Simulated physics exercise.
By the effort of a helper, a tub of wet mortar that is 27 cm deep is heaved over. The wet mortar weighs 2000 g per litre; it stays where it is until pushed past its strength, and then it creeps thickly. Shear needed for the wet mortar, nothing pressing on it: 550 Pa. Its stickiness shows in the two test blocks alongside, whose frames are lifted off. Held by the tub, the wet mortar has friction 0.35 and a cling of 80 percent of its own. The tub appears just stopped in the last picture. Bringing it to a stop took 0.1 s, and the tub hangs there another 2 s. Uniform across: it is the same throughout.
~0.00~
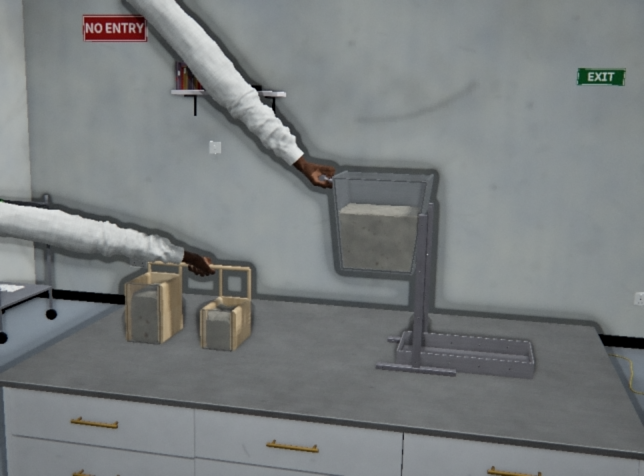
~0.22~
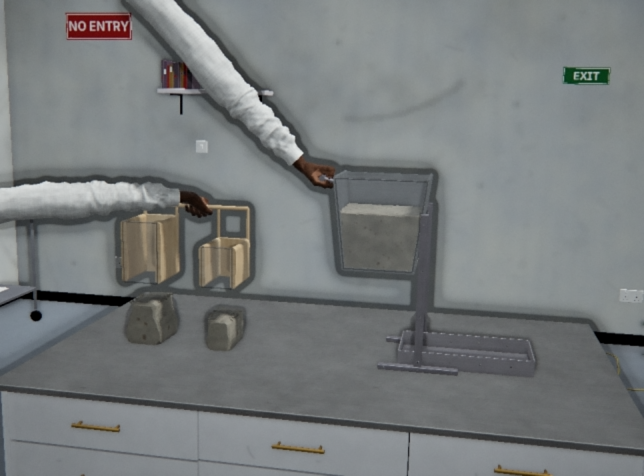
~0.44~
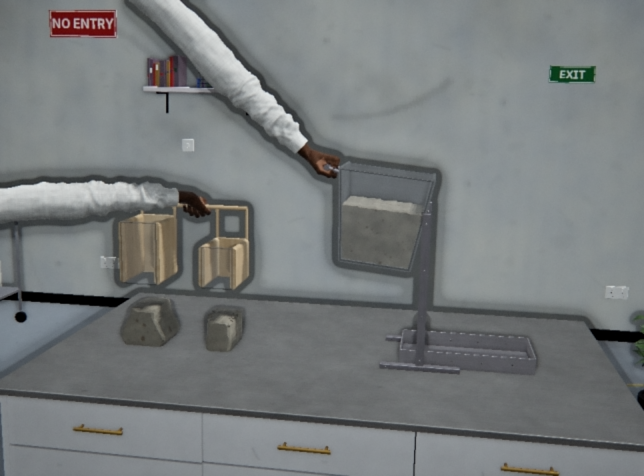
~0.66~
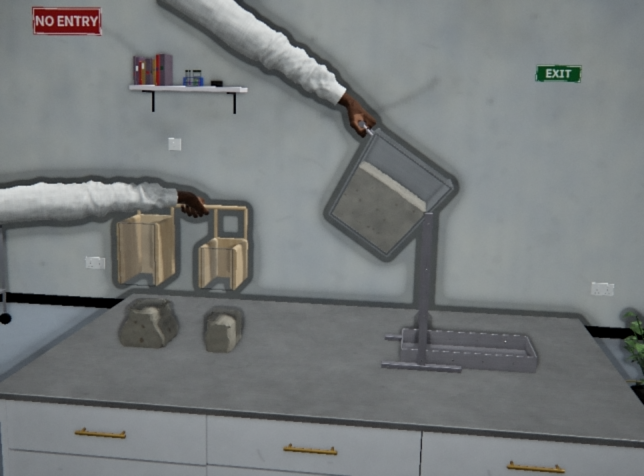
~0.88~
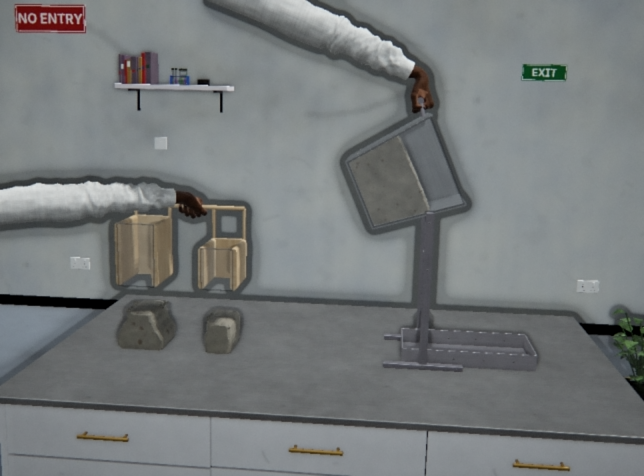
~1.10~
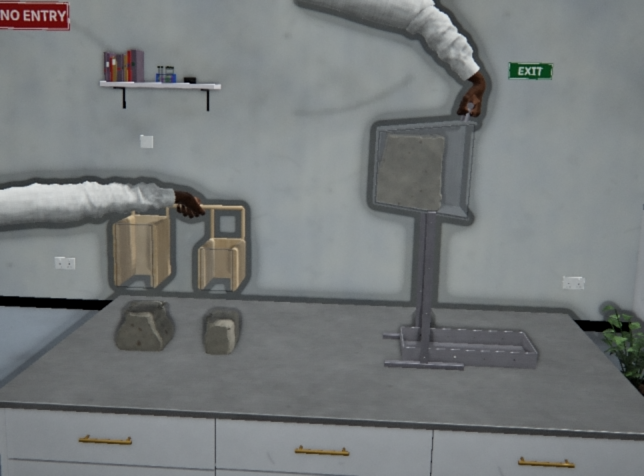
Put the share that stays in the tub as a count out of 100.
The share that stays is about 64 out of 100.
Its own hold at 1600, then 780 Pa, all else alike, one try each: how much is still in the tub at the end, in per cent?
Roughly 100 % followed by roughly 70 %.
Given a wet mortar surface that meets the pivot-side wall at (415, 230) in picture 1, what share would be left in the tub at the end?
Result: Approx. 80 % remaining in tub.
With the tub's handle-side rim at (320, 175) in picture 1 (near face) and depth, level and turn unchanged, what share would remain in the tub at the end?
The tub would keep roughly 50 percent.
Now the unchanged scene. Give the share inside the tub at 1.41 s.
It's something like 75 % of the original load.
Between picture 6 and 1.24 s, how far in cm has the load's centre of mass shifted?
Something like 5 cm, give or take.
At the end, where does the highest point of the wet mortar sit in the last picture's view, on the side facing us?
On the near face, the top ends up close to (396, 173).
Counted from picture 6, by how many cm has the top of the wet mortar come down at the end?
About 11 cm.
After 1.24 s, the tub is at 91 degrees and holds 100 %.
After 1.41 s, the tub is at 91 degrees and holds 77 %.
After 1.58 s, the tub is at 91 degrees and holds 65 %.
After 1.75 s, the tub is at 91 degrees and holds 64 %.
After 3.10 s, the tub is at 91 degrees and holds 64 %.
